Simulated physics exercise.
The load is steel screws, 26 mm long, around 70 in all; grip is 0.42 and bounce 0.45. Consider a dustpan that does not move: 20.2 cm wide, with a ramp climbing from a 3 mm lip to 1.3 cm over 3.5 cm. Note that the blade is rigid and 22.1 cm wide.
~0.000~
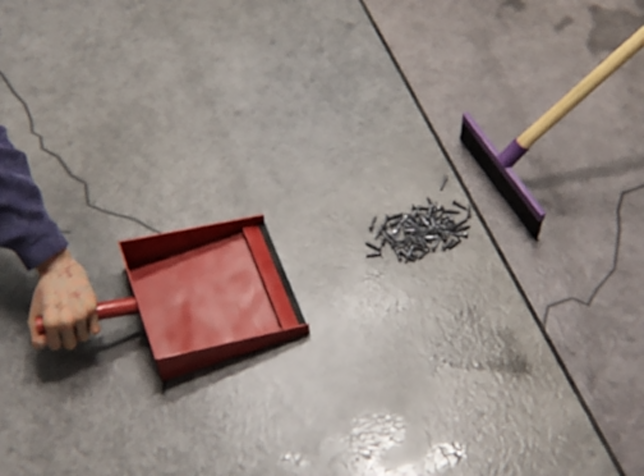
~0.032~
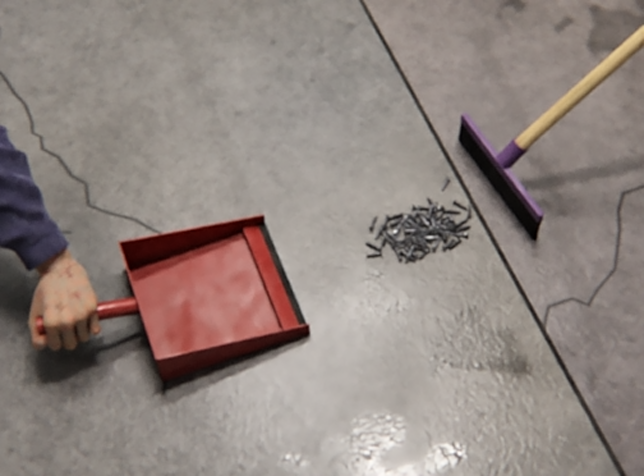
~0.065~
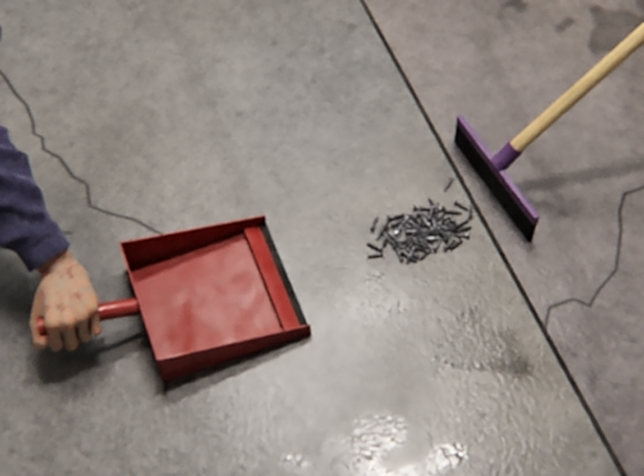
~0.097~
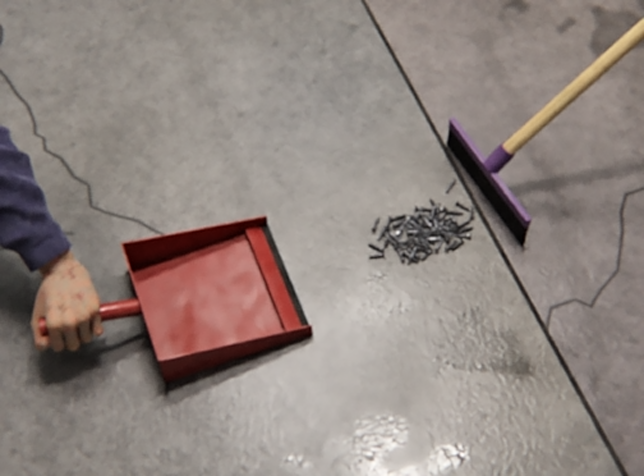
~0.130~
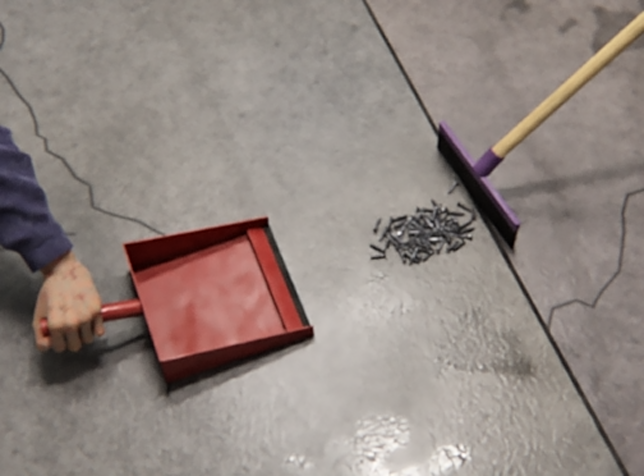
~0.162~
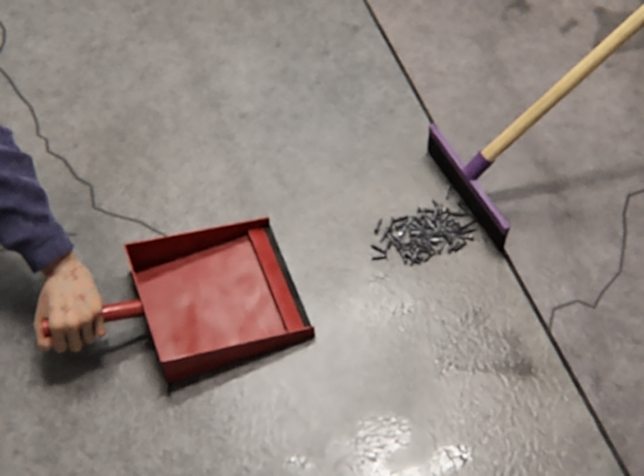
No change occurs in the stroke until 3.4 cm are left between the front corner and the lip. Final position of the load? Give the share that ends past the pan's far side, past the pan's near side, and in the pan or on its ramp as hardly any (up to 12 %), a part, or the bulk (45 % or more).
Past the pan's far side: Hardly any; past the pan's near side: Hardly any; in the pan or on its ramp: Hardly any.
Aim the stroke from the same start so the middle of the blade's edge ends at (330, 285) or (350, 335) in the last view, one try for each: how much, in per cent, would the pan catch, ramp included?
About 5 % and 0 %.
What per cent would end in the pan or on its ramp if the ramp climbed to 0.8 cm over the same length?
Close to 10 per cent then.
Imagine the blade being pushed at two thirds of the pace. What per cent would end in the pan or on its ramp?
Then roughly 0 per cent.
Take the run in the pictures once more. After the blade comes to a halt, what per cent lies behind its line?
I'd say close to 5 per cent.
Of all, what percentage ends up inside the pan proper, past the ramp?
About 0 %.
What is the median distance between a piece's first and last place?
Median: Approx. 20 cm.
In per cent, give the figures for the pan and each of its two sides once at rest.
The far side ends with 0 per cent, the near side with 0 per cent and the pan with 5 per cent.
Then, at 0.38 s, middle of the blade 17 cm from the lip; 0 % over the lip, far side 0 %, near side 0 %.
After 0.53 s, middle of the blade 9 cm from the lip; 0 % over the lip, far side 0 %, near side 0 %.
After 0.80 s, middle of the blade 5 cm from the lip; 5 % over the lip, far side 0 %, near side 5 %.
By 1.6 s all is still; far side 0 %, near side 0 %, pan 5 %, in front of the lip or behind the blade 90 %.
